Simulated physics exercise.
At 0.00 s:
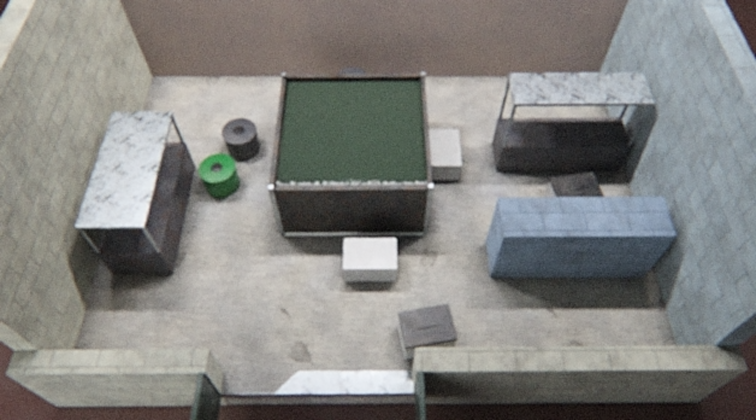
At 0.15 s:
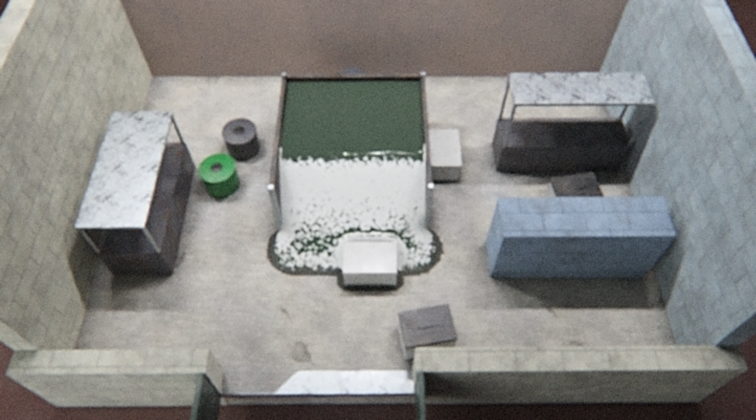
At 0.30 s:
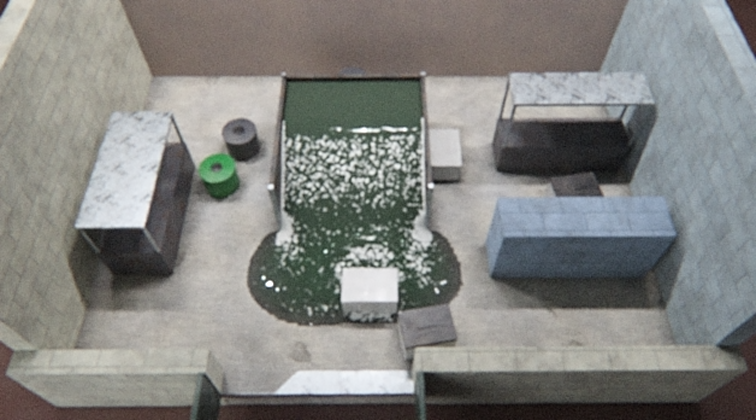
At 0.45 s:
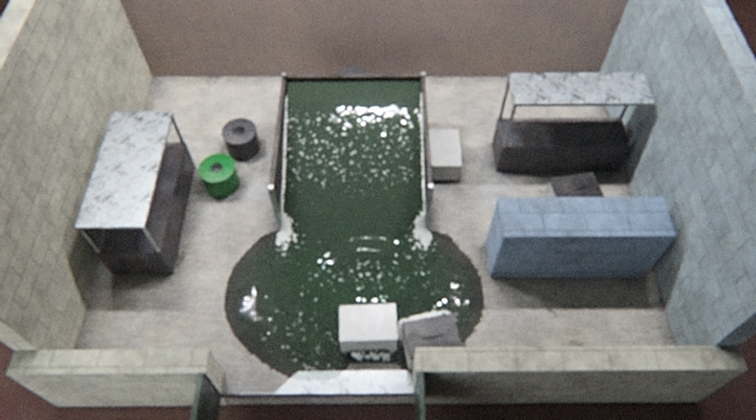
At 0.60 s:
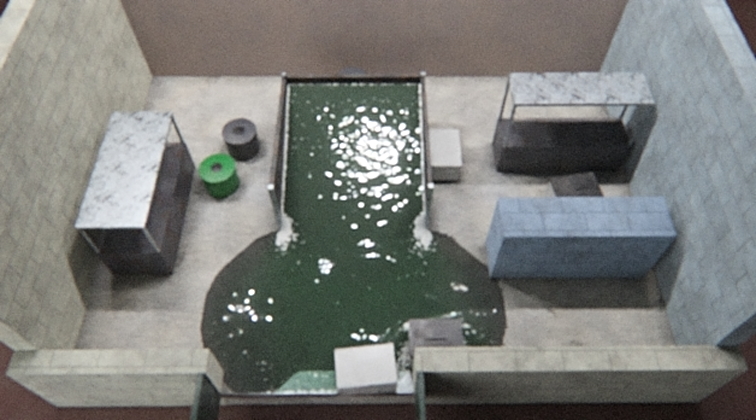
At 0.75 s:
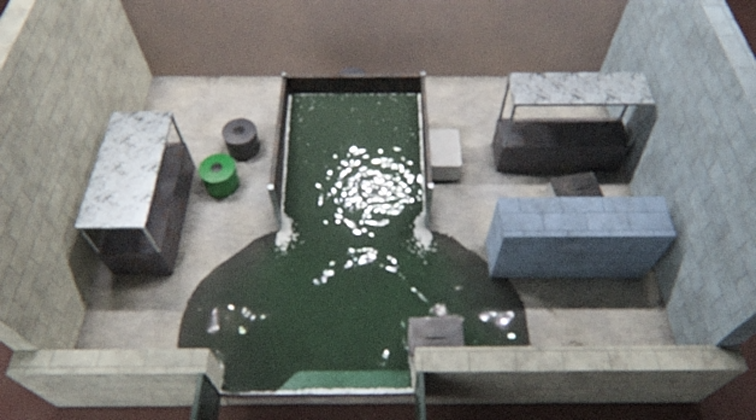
The clip shows green water pouring from the open near side of a tank and spreading across a walled floor, carrying a pale box out of view through the near gap and nudging a grey one, while the green tub stays put.
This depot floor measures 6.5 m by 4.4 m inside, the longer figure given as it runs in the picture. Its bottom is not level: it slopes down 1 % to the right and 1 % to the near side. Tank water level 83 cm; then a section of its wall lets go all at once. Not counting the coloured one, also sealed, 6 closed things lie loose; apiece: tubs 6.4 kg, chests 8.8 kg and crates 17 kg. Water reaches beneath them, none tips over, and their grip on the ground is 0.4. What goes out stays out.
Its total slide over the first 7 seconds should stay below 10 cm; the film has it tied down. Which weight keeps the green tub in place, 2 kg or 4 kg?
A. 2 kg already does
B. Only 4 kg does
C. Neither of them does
2 kg already does.
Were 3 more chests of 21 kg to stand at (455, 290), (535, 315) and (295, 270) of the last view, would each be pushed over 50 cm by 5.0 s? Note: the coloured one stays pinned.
Well, the first one's too far, the next one's too far and the last one's too far.
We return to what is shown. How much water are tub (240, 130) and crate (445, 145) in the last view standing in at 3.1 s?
Roughly 0 and 0 cm.
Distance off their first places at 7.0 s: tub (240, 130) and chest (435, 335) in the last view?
The shifts read 0 cm and 50 cm, in that sequence.
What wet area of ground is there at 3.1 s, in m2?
Somewhere about 15 m2, give or take.
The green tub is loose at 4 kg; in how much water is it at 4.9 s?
Around 0 cm.
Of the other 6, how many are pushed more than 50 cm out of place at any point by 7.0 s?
Total: 2.
After 1.4 s the green tub would be 0 cm from its start with 2 kg and 0 cm from its start with 4 kg; 0 cm of water round it then.
After 3.1 s the green tub would be 0 cm from its start with 2 kg and 0 cm from its start with 4 kg; 0 cm of water round it then.
After 4.9 s the green tub would be 0 cm from its start with 2 kg and 0 cm from its start with 4 kg; 0 cm of water round it then.
After 7.0 s the green tub would be 0 cm from its start with 2 kg and 0 cm from its start with 4 kg; 1 cm of water round it then.
